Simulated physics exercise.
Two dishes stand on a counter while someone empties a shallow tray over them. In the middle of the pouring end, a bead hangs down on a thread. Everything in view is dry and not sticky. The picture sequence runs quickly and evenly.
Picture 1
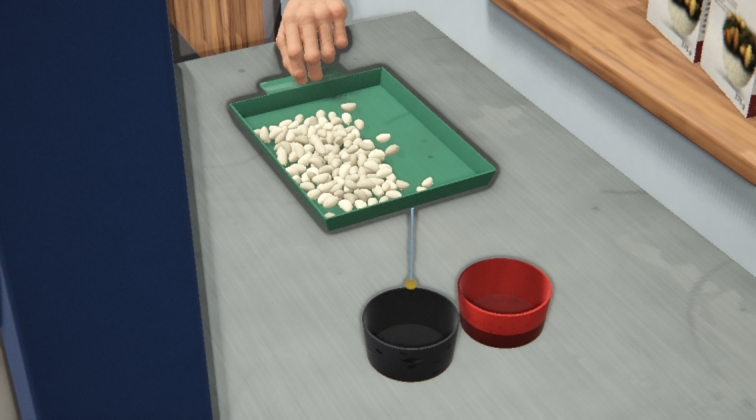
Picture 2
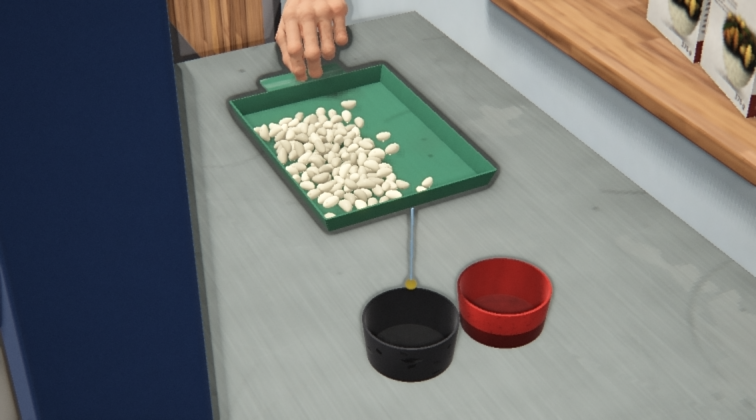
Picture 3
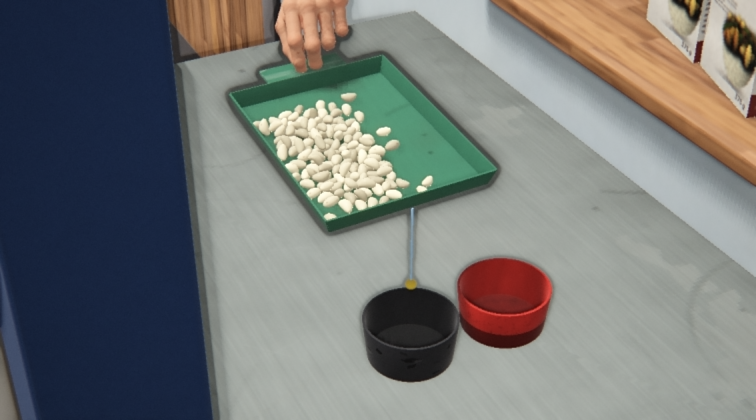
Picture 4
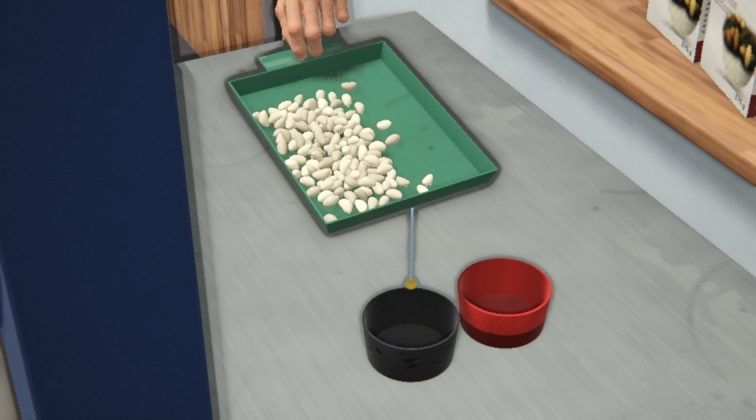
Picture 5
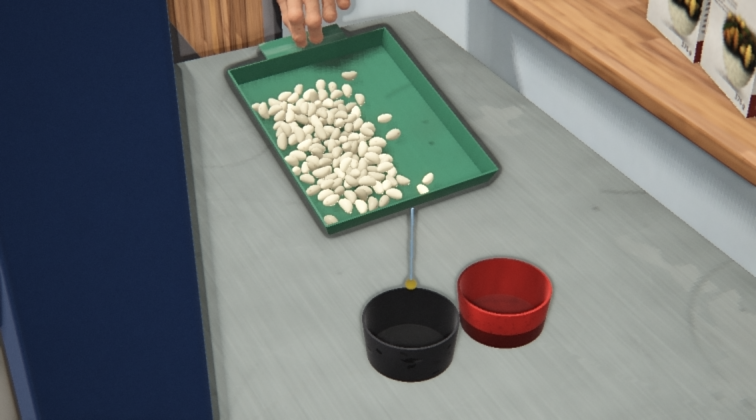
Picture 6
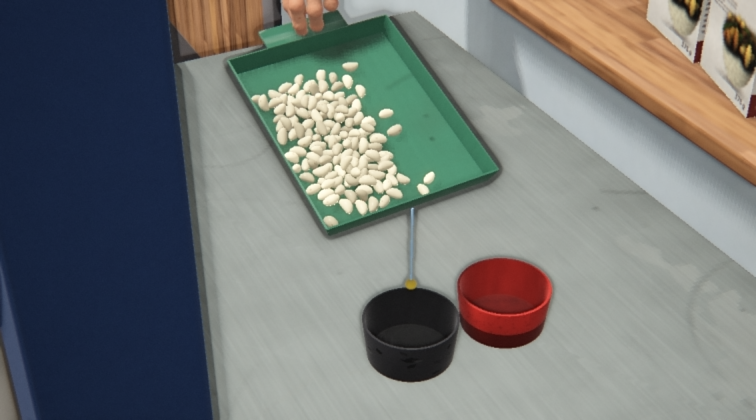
A hand at the top grips the handle of a green tray heaped with white beans, above a grey counter seen from a raised angle, with a dark blue panel at left and a wooden shelf at right. Below the tray, a yellow bead hangs on a thread near a black dish and a red dish to its right. The hand steadily lifts the handle end, tilting the tray slightly towards its near left corner, while the beans stay heaped and the view remains still.
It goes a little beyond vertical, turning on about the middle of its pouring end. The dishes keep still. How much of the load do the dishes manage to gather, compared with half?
They gather less than half of it.
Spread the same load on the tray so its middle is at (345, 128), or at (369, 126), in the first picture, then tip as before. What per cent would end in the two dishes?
Around 50 percent the first time, around 50 percent the second.
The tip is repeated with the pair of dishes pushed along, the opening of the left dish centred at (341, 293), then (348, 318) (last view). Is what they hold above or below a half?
First place: Short of half; second place: Short of half.
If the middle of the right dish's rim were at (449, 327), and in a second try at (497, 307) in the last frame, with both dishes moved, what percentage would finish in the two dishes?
Respectively 80 percent and 60 percent.
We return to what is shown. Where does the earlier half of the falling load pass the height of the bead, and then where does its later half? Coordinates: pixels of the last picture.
Points: About (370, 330), then about (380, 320).
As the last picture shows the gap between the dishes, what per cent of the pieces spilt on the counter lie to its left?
Around 80 per cent, I reckon.
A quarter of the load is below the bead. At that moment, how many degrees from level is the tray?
Roughly 85 degrees of turn.
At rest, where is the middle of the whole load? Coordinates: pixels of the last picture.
Near (378, 381).
Shortly afterwards, tray tipped steeply; all but a few on the tray; only a few in the air.
Next, tray tipped right over; a little on the tray; near a quarter in the left dish; only a few in the right dish; near half outside both; a little in the air.
Some moments later, tray tipped past a quarter turn; near a third in the left dish; only a few in the right dish; near two thirds outside both.
In the end, tray tipped past a quarter turn; near a third in the left dish; only a few in the right dish; near two thirds outside both.
